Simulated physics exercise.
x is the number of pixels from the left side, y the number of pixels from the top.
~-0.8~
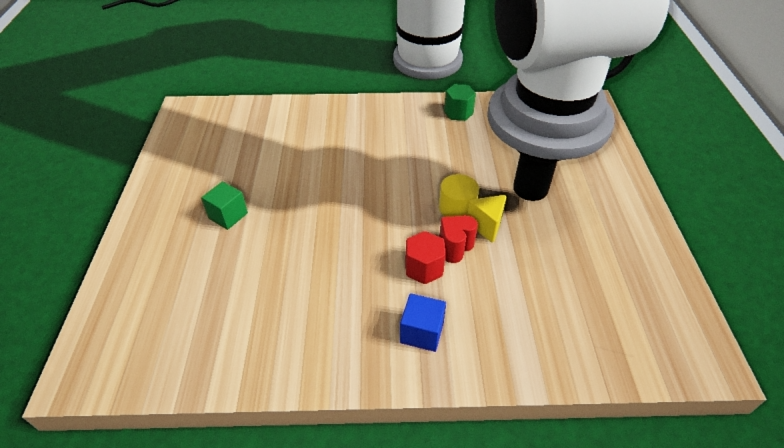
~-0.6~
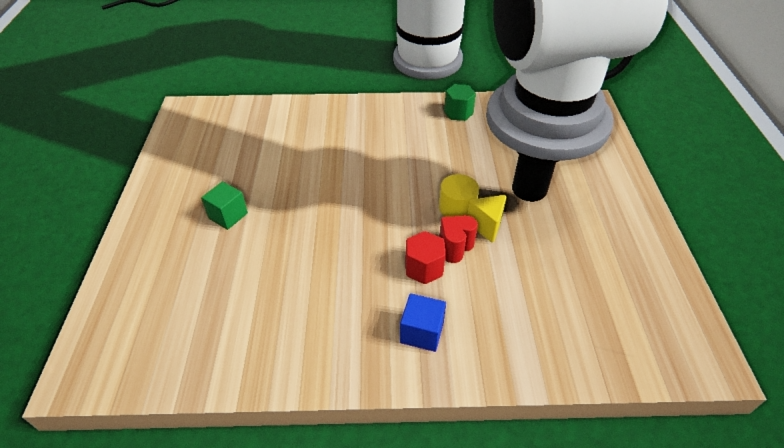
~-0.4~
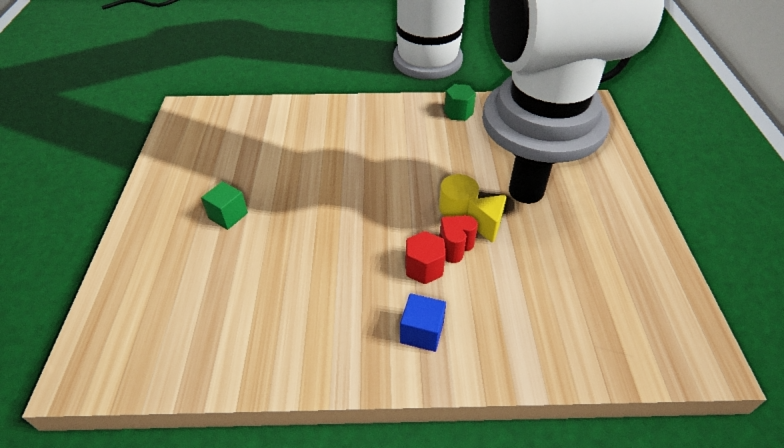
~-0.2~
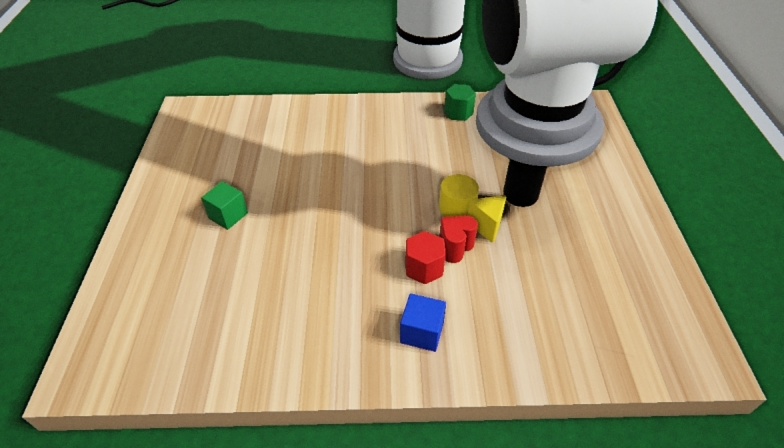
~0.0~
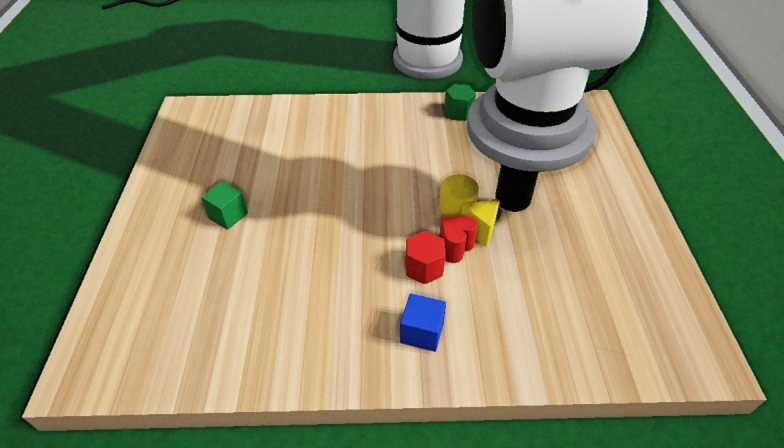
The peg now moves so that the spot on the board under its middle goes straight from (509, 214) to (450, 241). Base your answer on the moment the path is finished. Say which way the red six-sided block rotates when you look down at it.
Clockwise, looking down.
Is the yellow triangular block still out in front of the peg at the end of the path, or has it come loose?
Kept ahead.
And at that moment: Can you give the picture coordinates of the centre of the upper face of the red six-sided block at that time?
My estimate: (406, 261).
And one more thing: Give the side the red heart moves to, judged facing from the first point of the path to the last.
Gets pushed left.
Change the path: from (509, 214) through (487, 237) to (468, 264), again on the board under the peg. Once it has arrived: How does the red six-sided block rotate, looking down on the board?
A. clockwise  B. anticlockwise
Letter A.
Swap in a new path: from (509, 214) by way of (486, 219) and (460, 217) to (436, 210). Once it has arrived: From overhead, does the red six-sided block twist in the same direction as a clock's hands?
I expect so.
The first path, step by step. Halfway along, peg (482, 214); red six-sided block (409, 259), turned 45° clockwise; red heart (443, 250); yellow round block (456, 186); yellow triangular block (460, 228), turned 25° anticlockwise.
At the end, peg (452, 228); red six-sided block (406, 261), turned 60° clockwise; red heart (444, 273); yellow round block (453, 187); yellow triangular block (445, 243), turned 90° anticlockwise.
